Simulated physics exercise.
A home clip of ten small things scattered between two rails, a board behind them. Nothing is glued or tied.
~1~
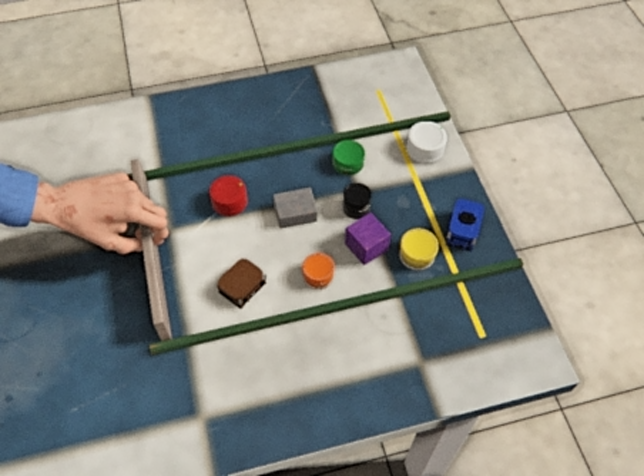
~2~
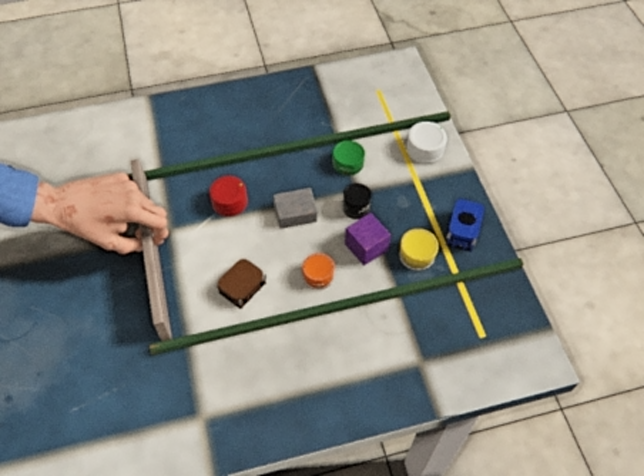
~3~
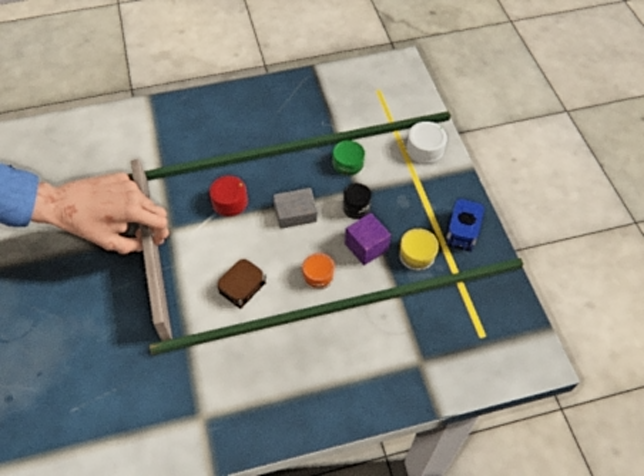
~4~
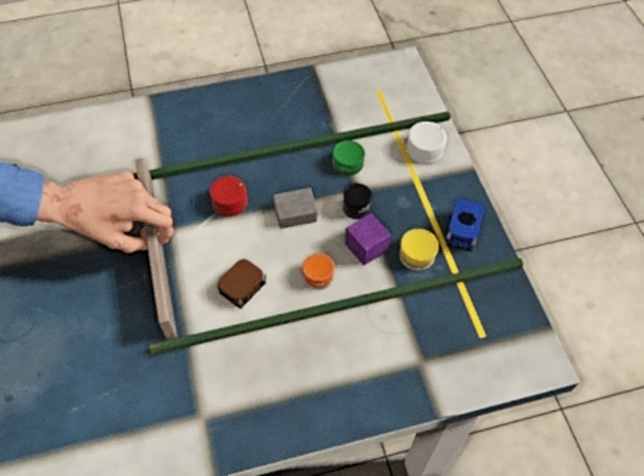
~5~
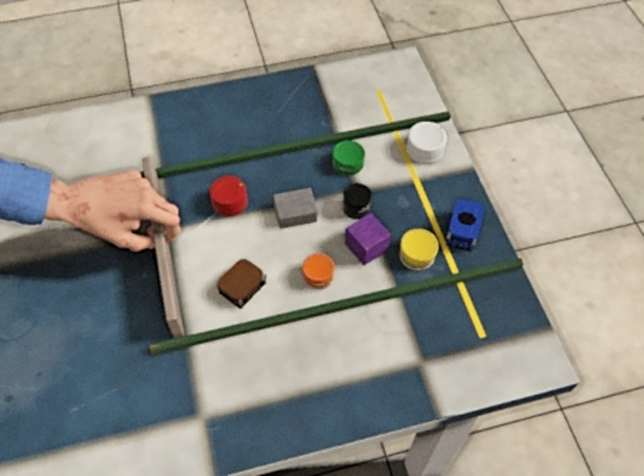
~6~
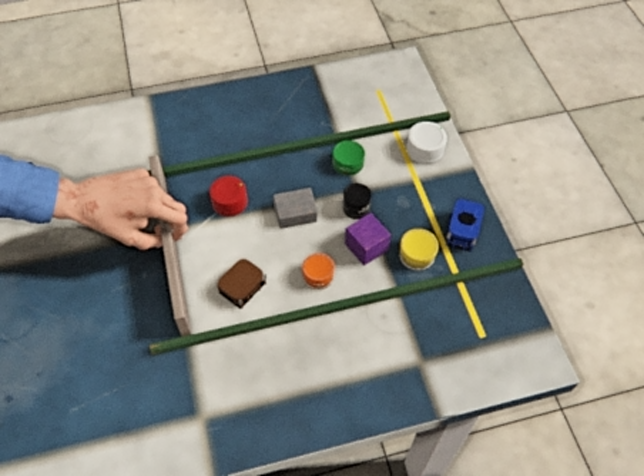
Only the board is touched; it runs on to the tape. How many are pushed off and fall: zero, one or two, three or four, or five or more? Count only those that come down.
In the end the number that fall off is one or two.
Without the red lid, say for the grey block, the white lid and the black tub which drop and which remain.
The grey block holds on, the white lid holds on, the black tub does not fall.
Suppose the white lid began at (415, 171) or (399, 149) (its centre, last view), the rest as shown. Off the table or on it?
Place by place, it stays on; remains up.
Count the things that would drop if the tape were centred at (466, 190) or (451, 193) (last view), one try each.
It would be 5 and 5.
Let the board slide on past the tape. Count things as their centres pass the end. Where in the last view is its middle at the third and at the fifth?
Near (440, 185) and (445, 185).
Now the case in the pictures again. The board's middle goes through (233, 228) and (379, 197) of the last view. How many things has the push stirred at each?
2 and 9.
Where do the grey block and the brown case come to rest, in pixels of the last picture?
About (439, 183), and the other about (449, 217).
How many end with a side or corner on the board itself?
That makes 5.
Early on, none off yet; blue case at rest near (465, 225); white lid at rest near (426, 143); yellow pot at rest near (418, 250).
Finally, the number that fall off is one or two; lost, blue case.
